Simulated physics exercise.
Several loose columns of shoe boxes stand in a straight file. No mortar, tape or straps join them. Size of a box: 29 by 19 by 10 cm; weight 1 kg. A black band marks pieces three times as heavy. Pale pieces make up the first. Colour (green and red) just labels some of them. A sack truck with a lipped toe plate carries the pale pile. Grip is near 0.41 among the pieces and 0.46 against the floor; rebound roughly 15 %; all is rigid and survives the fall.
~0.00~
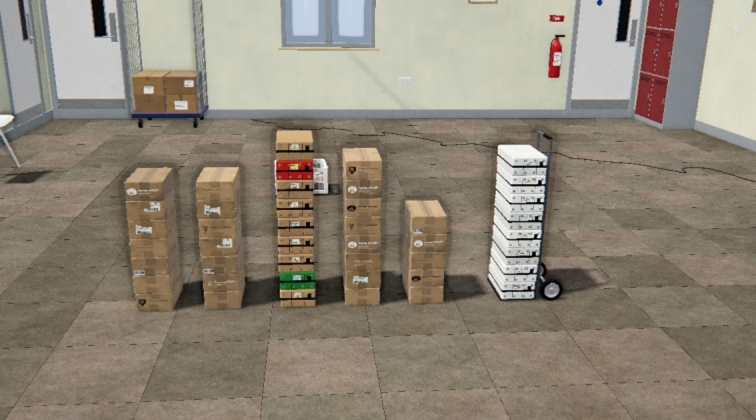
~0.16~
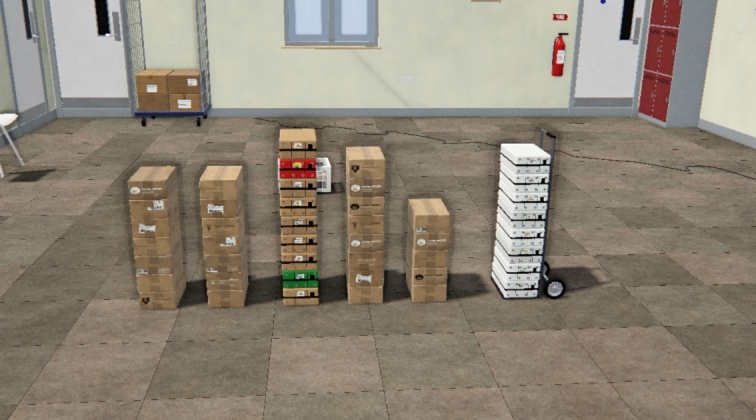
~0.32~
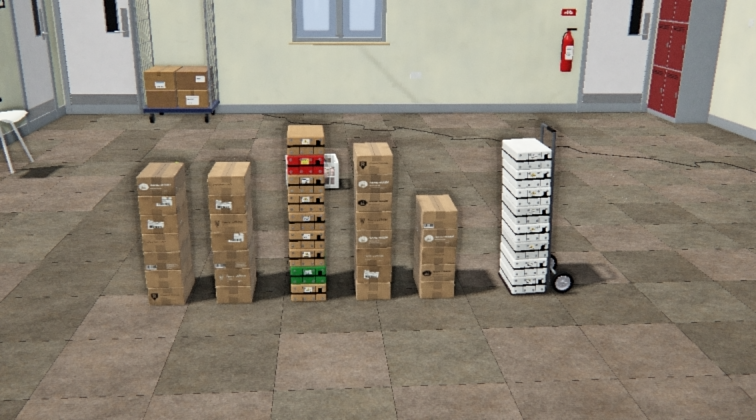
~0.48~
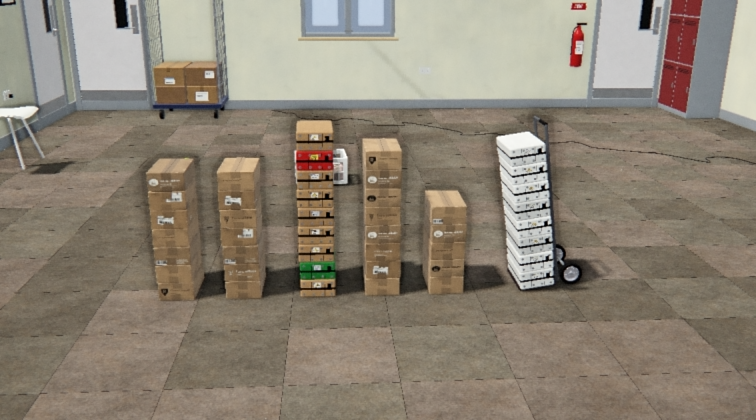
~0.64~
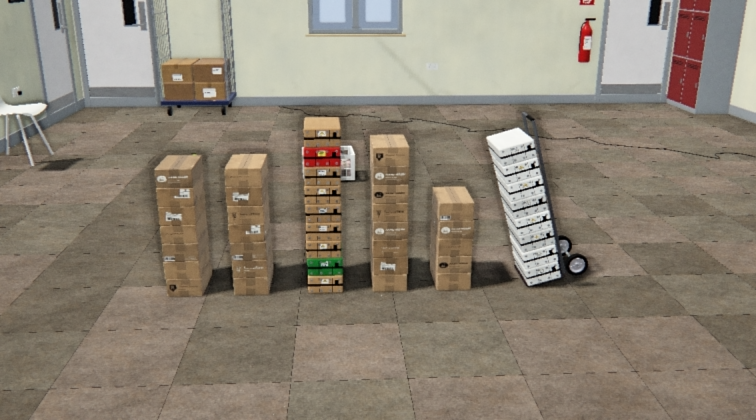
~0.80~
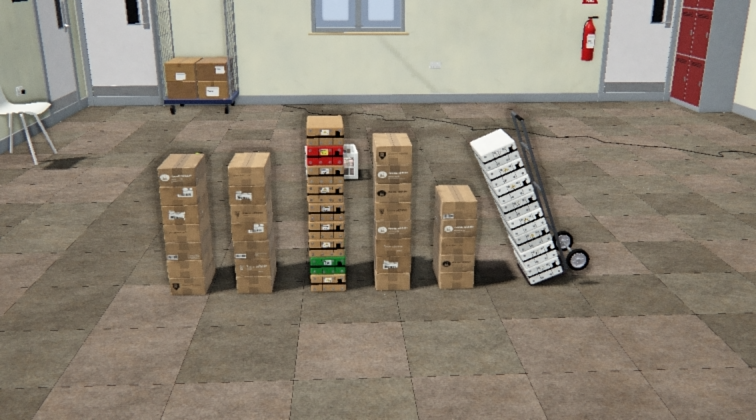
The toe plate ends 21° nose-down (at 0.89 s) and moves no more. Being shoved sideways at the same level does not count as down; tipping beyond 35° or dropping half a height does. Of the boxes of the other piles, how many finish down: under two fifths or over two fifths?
The part is under two fifths.
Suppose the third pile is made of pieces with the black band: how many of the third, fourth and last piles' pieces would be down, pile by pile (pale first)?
In that case third 0, fourth 0, last 0.
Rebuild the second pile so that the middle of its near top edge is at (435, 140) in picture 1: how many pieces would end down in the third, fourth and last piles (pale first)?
Then third 7, fourth 9, last 6.
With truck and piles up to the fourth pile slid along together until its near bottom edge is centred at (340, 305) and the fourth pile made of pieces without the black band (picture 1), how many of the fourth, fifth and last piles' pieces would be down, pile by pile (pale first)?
Then fourth 8, fifth 6, last 6.
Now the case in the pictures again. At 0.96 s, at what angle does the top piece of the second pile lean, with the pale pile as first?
About 0°.
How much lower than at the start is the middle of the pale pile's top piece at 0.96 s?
About 10 cm.
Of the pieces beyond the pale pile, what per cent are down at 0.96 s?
By then 0 per cent.
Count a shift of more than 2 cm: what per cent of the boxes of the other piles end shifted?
Shifted: 35 per cent.
Around 0.96 s, 7 of the pale pile down; none of the 36 other boxes down, 1 disturbed.
Around 1.18 s, 7 of the pale pile down; none of the 36 other boxes down, 7 disturbed.
Around 1.38 s, 7 of the pale pile down; none of the 36 other boxes down, 13 disturbed.
Finally (1.9 s), 7 of the pale pile down; none of the 36 other boxes down, 17 disturbed; red box displaced 16 mm; green box unmoved. That is 0 per cent. Seen by the last camera, middles, red box near (322, 149), green box near (328, 256).
